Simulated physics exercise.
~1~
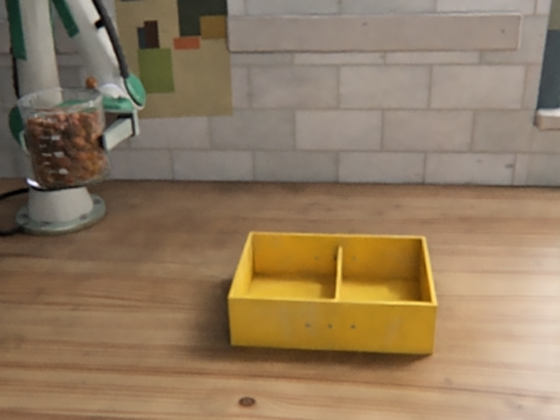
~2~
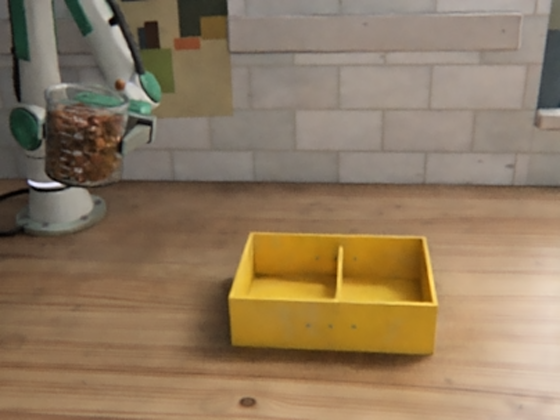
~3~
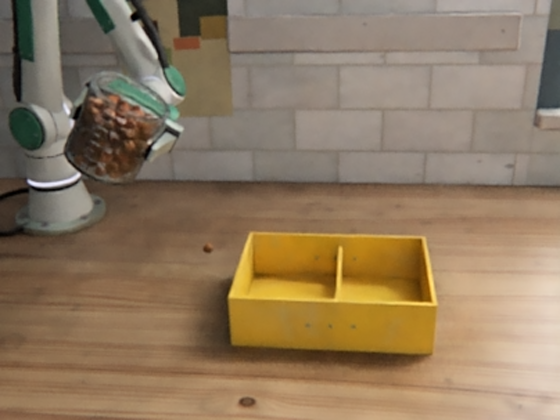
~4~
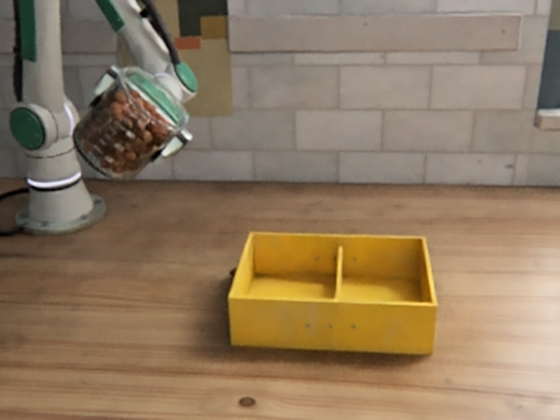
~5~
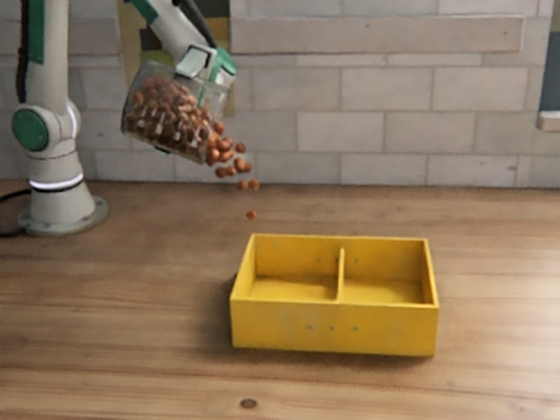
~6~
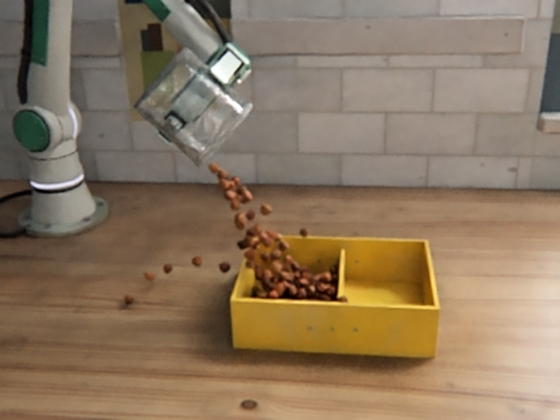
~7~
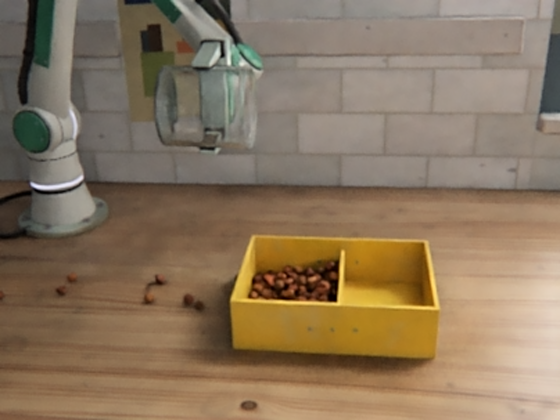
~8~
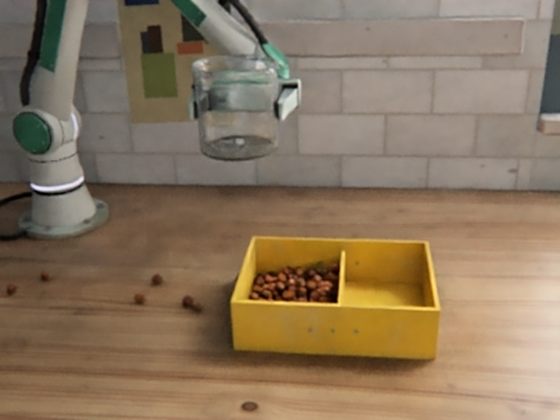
To begin with, a white and green robot arm holds a clear cup full of hazelnuts at the left of a wooden table, with a yellow box divided into two parts standing nearby. The arm swings the cup to the right and tips it as it goes. Nuts start to spill over the rim, then pour in a stream into the left part of the box, while a few scatter across the table. The emptied cup then turns back upright and moves slightly right. Finally, the nuts lie heaped in the left part, with several strays on the table.
